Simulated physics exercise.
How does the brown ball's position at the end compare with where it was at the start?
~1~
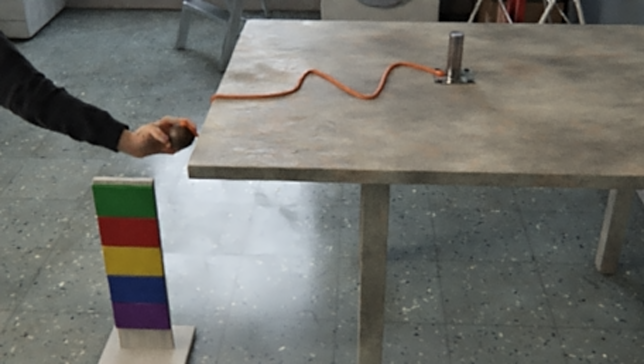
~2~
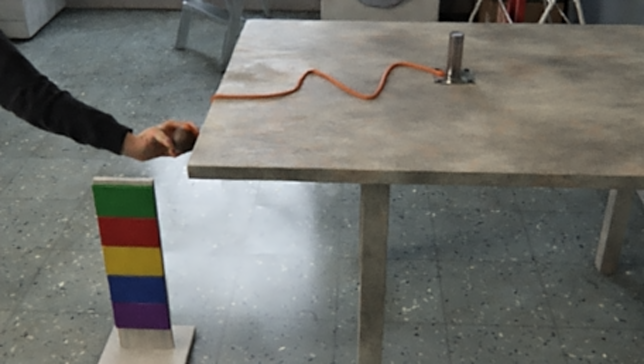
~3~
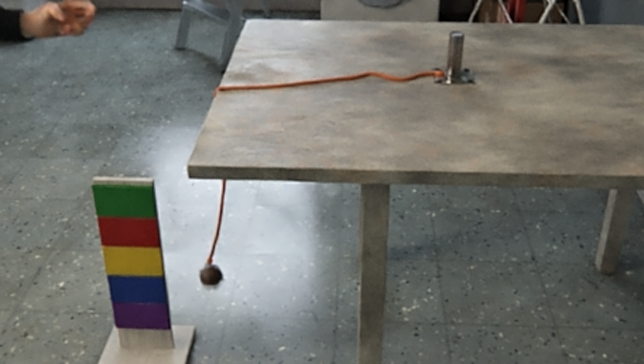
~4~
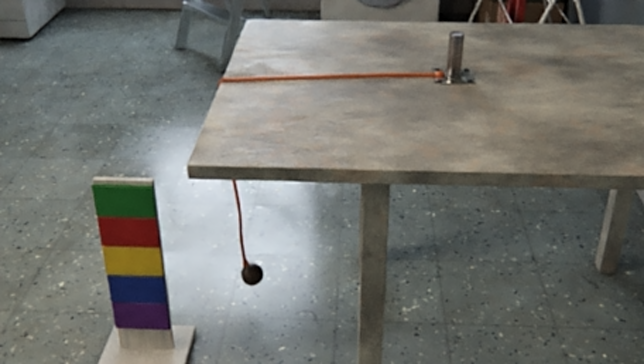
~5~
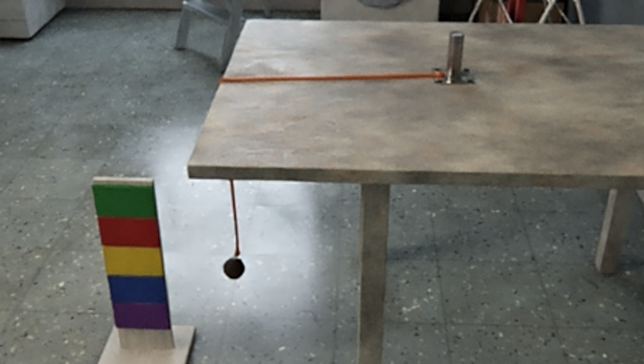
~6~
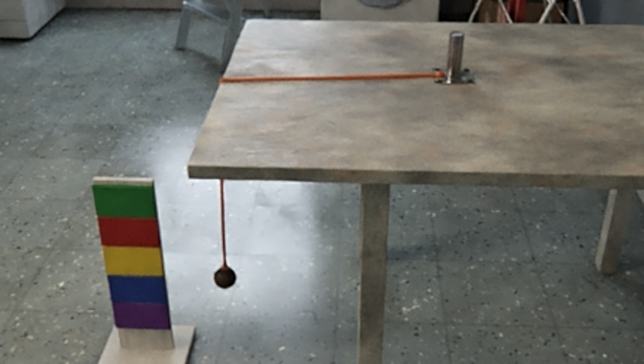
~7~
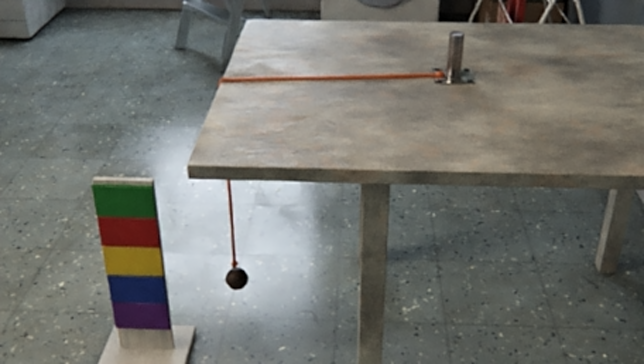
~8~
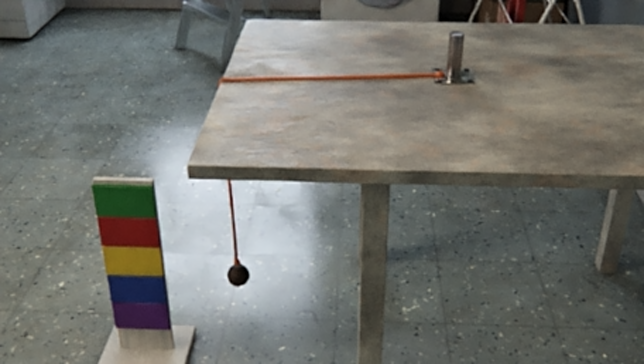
At the start the ball is held in the hand at the table's left corner. At the end it hangs on the cord below the tabletop, lower and a little further right, level with the blue band.
